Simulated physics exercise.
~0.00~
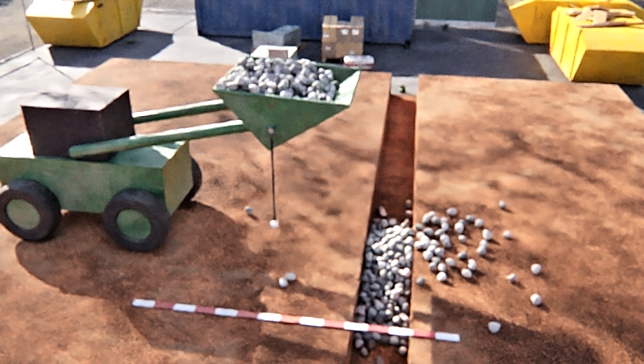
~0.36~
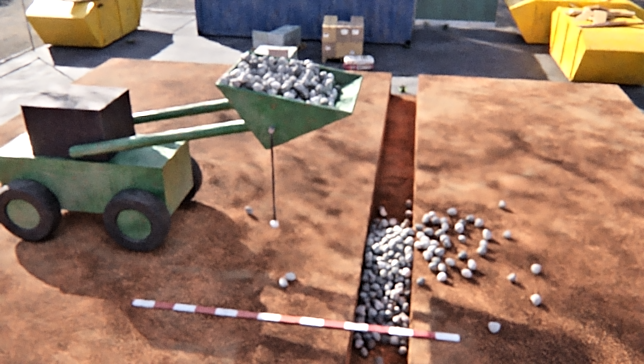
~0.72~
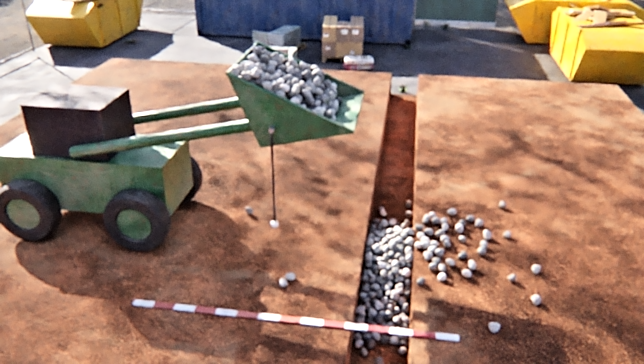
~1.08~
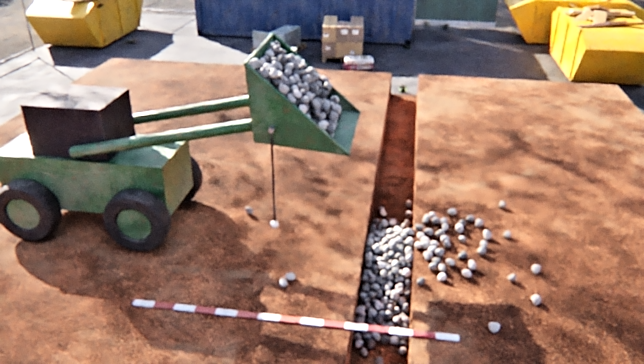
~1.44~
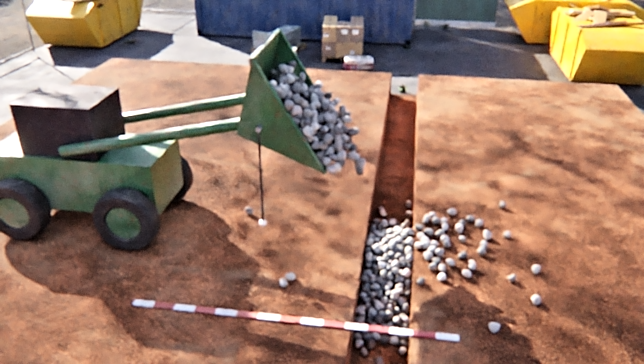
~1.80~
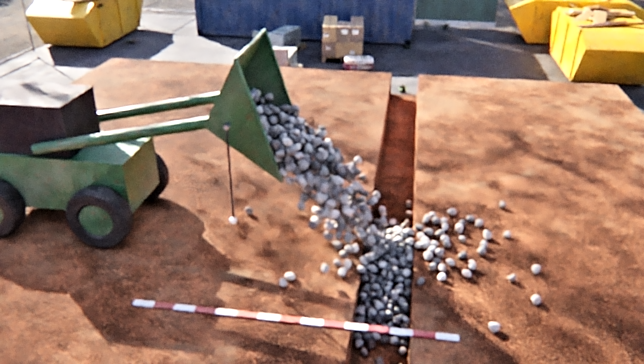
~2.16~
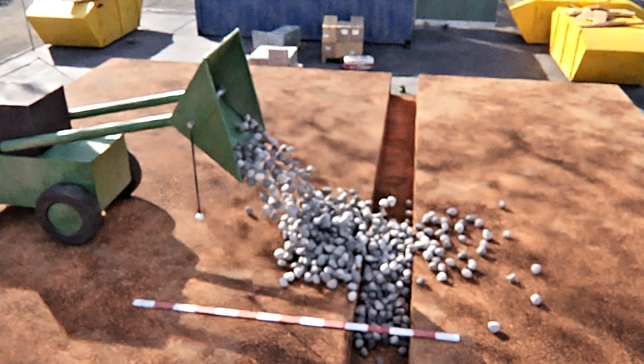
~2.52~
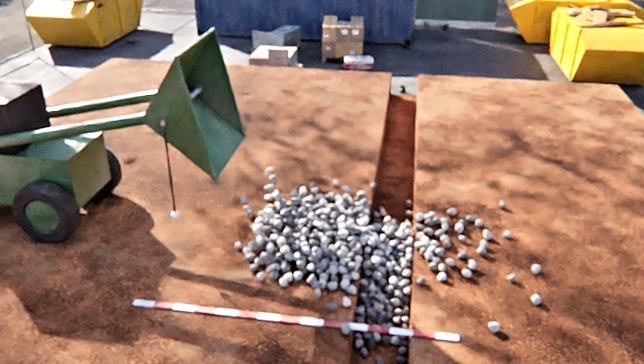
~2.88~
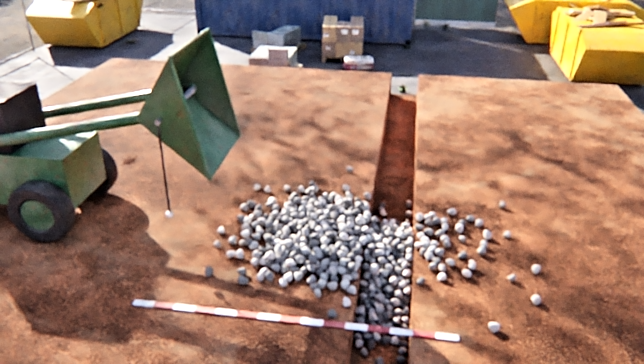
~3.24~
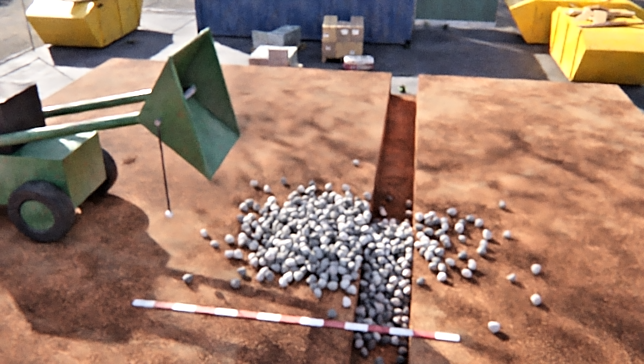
A green wheeled loader holds a raised bucket full of grey stones on reddish-brown ground, just left of a narrow trench partly filled with similar stones, with more scattered to its right. The bucket tips forward gradually, and the stones slide toward its lip. As they begin to spill, the machine backs away to the left, still tipping, so the stream lands mostly short of the trench. Some stones drop into it while the rest heap up on the near side. The loader stops with its bucket empty and steeply tilted, and a few stray stones roll out around the broad pile beside the trench.
